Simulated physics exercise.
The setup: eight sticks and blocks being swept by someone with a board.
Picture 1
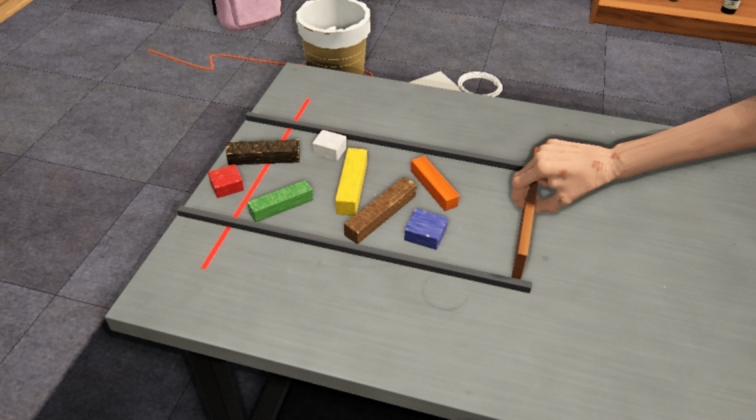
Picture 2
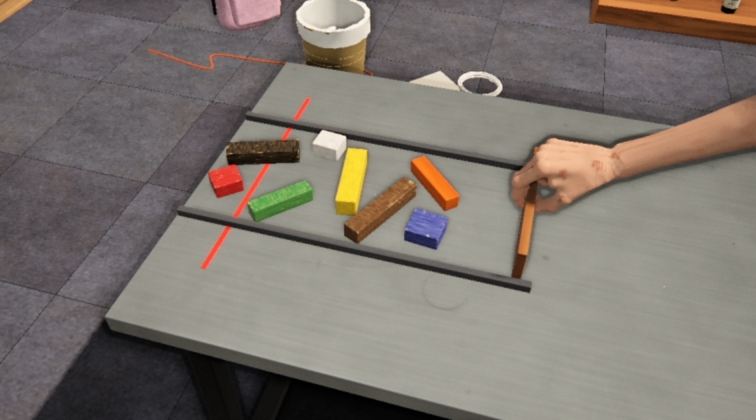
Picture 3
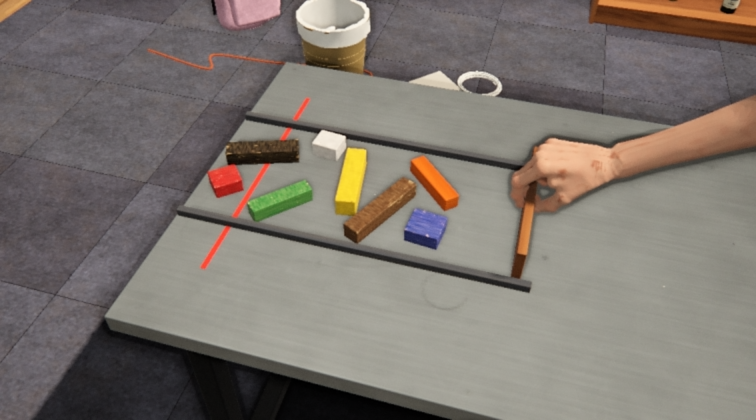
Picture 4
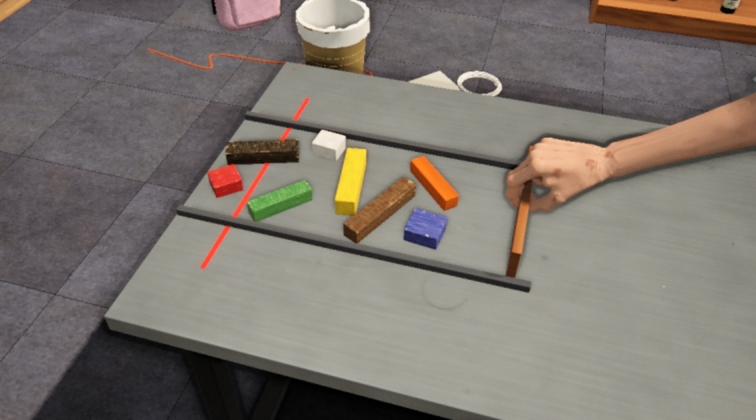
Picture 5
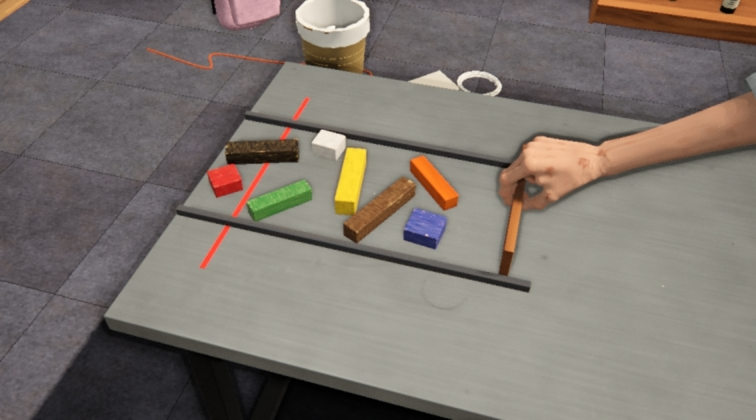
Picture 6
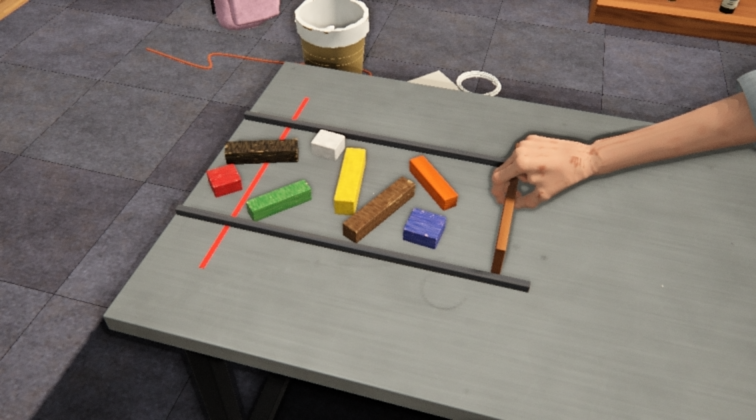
At the start, a hand holds an upright wooden board between two dark rails on a gray table, with eight colored blocks and bars lying to its left near a red line. The board stays still at first, then the hand slides it slightly left, while the pieces remain in place, untouched.
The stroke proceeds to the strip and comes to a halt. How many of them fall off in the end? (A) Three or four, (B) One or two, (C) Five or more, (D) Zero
(A) Three or four.
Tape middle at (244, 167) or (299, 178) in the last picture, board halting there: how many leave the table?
It would be 6 and 1.
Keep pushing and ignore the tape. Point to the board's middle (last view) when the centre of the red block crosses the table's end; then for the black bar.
The middle is at (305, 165) when it's the red block, and at (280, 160) when it's the black bar.
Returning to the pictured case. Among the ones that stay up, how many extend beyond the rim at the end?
It's 3.
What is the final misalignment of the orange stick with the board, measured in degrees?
Close to 0°.
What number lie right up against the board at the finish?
2 are in contact with it.
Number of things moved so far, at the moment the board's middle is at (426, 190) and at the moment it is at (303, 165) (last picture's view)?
In order, the tallies are 3 and 8.
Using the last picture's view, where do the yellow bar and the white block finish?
(232, 146), and the other (241, 123).
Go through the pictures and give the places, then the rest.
In the first frame, red block (226, 181); black bar (264, 153); green bar (281, 201); board (528, 210); tape (263, 172).
In the second frame, black bar (263, 152); board (528, 210).
In the third frame, green bar (281, 201); yellow bar (351, 181).
In the fourth frame, red block (225, 181); white block (329, 145).
In the fifth frame, black bar (263, 152); brown bar (381, 209).
In the sixth frame, red block (225, 181); black bar (262, 152); green bar (279, 200); board (508, 206); tape (262, 171).
Soon after, none off yet; red block at rest near (225, 181); black bar at rest near (262, 152); green bar at rest near (279, 200).
Then, none off yet; red block at rest near (223, 180); black bar moving near (259, 150); green bar moved about its own width near (248, 188).
At rest, the number that fall off is three or four; fallen, green bar, black bar and red block.
